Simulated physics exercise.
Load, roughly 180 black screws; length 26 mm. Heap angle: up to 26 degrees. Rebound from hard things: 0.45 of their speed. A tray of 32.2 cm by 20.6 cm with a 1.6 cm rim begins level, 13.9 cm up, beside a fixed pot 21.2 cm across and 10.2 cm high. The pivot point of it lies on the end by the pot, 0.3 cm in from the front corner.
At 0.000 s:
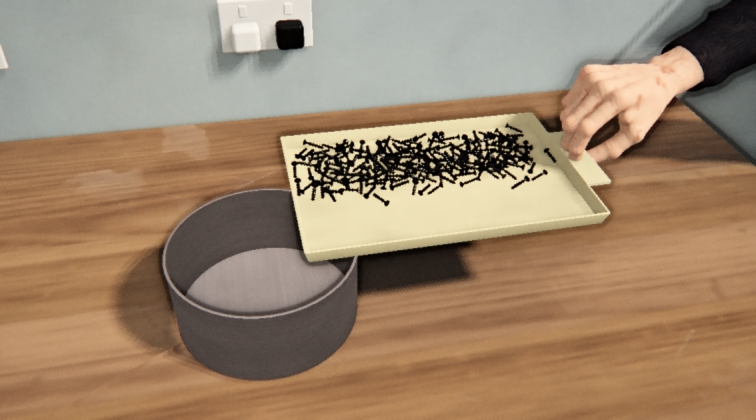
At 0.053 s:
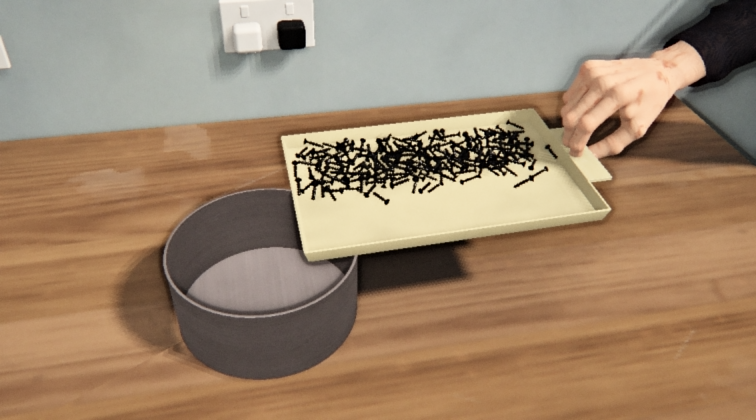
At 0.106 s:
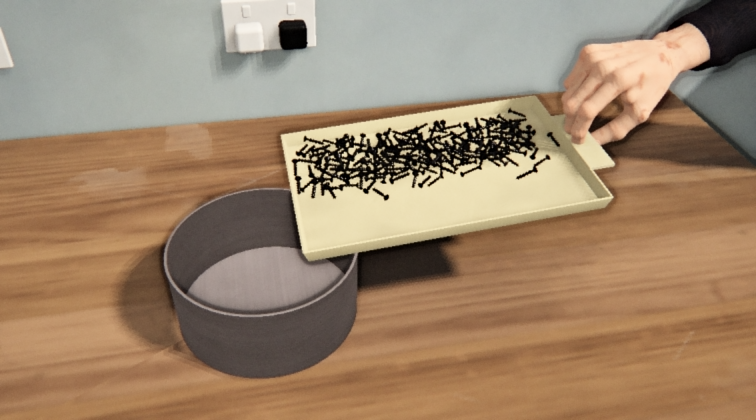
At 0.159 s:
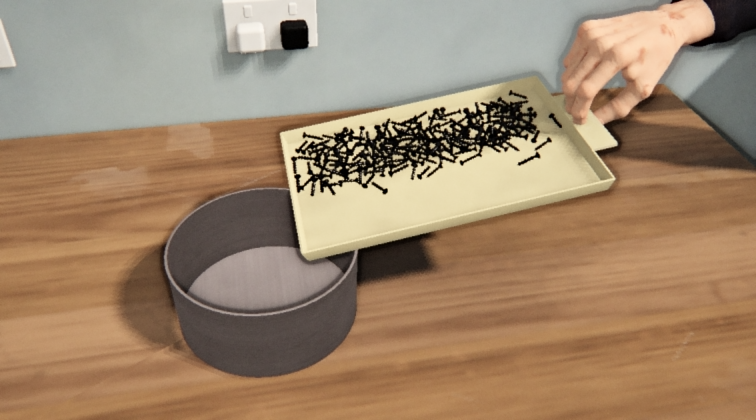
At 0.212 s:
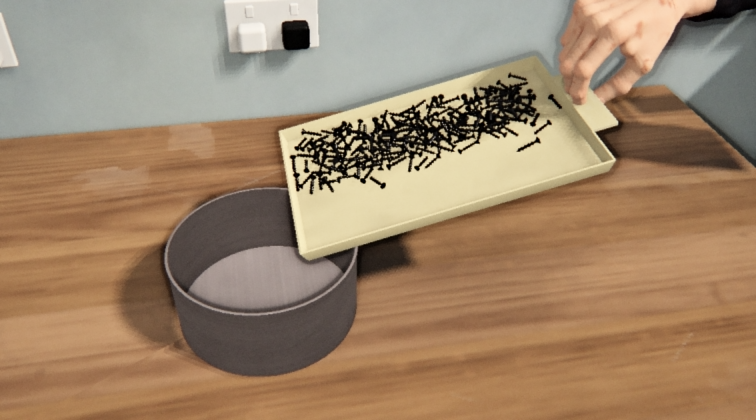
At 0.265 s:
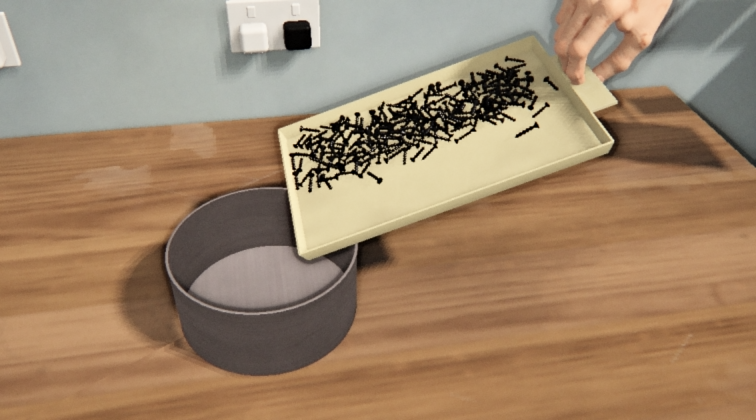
A pale yellow tray covered with black screws started out level beside a dark grey pot, then a hand raised its right end steadily, leaving it sloping down toward the pot on the left.
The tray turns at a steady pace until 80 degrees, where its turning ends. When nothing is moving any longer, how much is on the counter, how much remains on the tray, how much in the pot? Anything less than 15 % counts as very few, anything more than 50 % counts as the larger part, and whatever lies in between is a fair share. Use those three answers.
Counter: Very few. Left on the tray: Very few. Pot: The larger part.
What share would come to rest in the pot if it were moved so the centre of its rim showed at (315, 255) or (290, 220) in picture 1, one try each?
In order, about 60 and about 60 per cent.
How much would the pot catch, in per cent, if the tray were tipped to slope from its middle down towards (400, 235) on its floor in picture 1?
Estimate: Some 20 per cent.
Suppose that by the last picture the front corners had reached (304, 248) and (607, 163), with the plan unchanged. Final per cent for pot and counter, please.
Per cent by place - pot 80, counter 15.
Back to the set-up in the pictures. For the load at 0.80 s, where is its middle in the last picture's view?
Approximately (260, 205) in the last picture.
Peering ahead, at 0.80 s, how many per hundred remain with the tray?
Estimate: About 55 percent.
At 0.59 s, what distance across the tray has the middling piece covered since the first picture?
It has moved some 8 cm from its start.
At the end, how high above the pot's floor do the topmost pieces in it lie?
I'd put it at close to 2.5 centimetres.
Then, at 0.59 s, tilt 49 degrees; the tray holds 100 %, the pot 0 %.
After 0.80 s, tilt 69 degrees; the tray holds 55 %, the pot 20 %.
After 1.13 s, tilt 80 degrees; the tray holds 10 %, the pot 85 %.
In the end, at 2.2 s, counter 5 %, tray 10 %, pot 85 %.
